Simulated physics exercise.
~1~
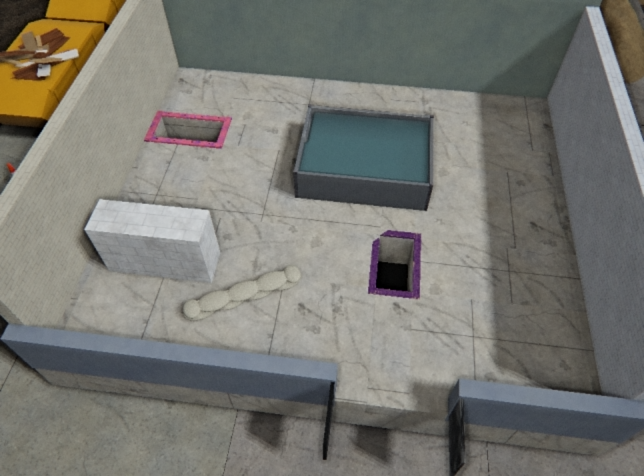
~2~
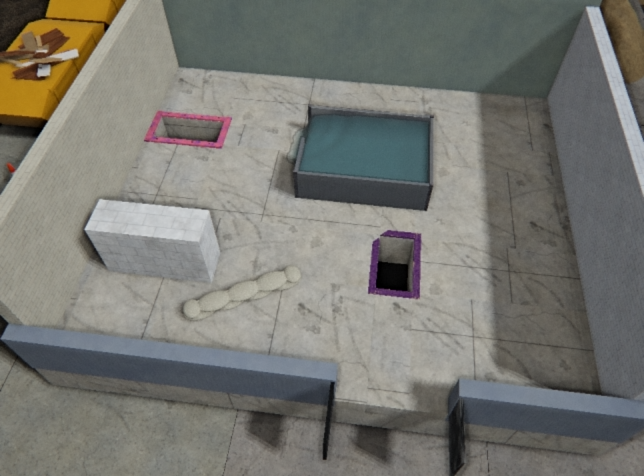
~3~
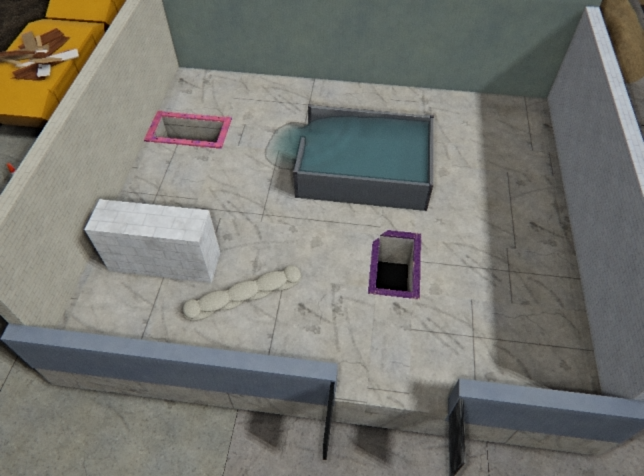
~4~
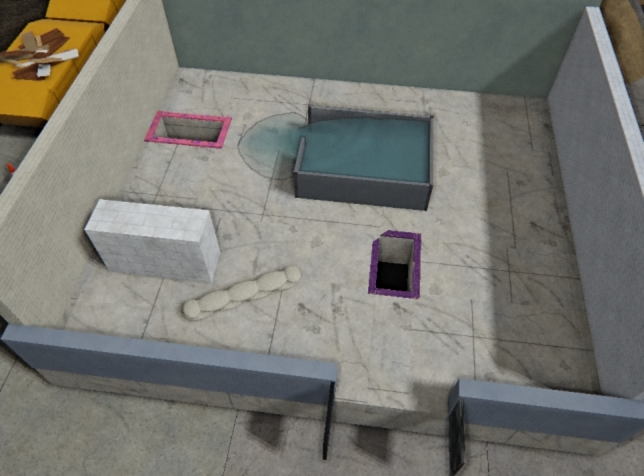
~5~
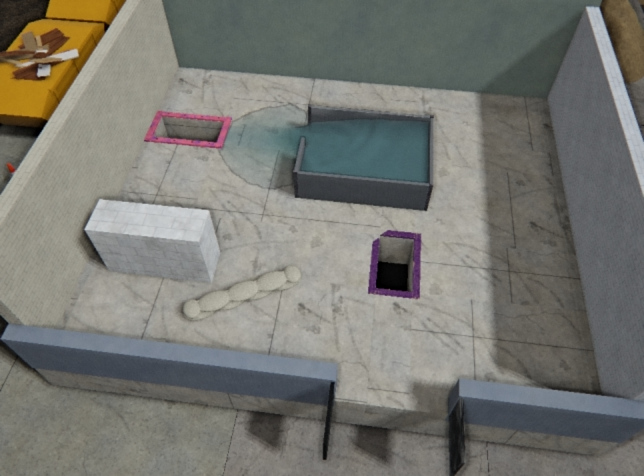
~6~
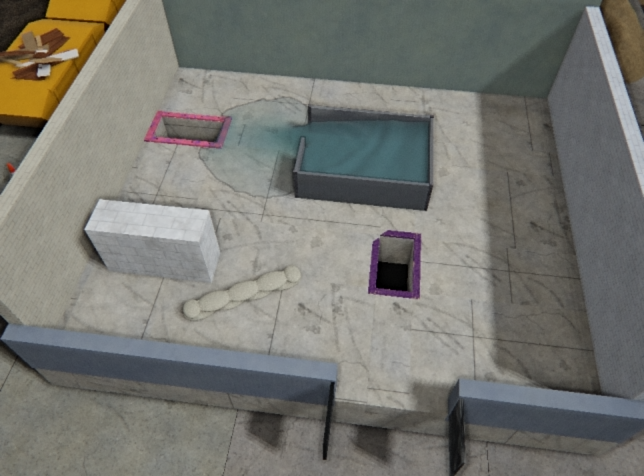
Teal water pouring from the left side of a grey tank and spreading across a concrete slab to a pink-edged opening.
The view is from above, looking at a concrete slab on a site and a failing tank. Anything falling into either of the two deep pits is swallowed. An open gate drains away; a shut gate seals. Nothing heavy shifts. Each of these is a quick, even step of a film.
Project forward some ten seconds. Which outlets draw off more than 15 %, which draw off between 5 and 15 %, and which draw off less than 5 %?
One by one: The gate soaks up scarcely any - beneath five per cent. The pink pit soaks up a great deal - past fifteen per cent. The purple pit soaks up scarcely any - beneath five per cent.
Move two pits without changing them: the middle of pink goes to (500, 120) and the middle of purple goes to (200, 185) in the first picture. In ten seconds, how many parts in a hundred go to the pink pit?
Share for pink, in per cent: 0.
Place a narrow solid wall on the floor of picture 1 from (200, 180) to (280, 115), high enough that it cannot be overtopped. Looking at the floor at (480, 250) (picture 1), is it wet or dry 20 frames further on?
Waterless.
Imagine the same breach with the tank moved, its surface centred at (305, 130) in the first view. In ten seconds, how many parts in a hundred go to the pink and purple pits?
After ten seconds: Pink pit at 45 percent, purple pit at 0 percent.
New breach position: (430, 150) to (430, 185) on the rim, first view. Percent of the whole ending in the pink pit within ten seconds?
For pink, it comes to 0 percent.
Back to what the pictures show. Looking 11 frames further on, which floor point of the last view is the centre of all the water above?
Close to (315, 156), I reckon.
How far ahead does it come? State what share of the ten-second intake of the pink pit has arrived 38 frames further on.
Around 80 in a hundred.
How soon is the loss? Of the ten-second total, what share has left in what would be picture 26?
Log: Around 40 %, estimated.
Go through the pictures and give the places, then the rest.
In the first picture, still water in the tank at (366, 146).
In the second picture, water pours out at (308, 139) and has run to a hidden place.
In the third picture, water pours out at (308, 141) and has run to (270, 158).
In the fourth picture, water pours out at (308, 141) and has run to (243, 146).
In the fifth picture, water pours out at (308, 141) and has run to (232, 126).
In the sixth picture, water pours out at (308, 141) and has run to (205, 151).
A moment on, water covers 15 % of the floor; the gate 0 %, the pink pit 3 %, the purple pit 0 %.
Next, water covers 20 % of the floor; the gate 0 %, the pink pit 7 %, the purple pit 0 %.
Then, water covers 25 % of the floor; the gate 0 %, the pink pit 13 %, the purple pit 0 %.
Later, water covers 40 % of the floor; the gate 0 %, the pink pit 23 %, the purple pit 0 %.
In the end, water covers 65 % of the floor; the gate 0 %, the pink pit 29 %, the purple pit 1 %.
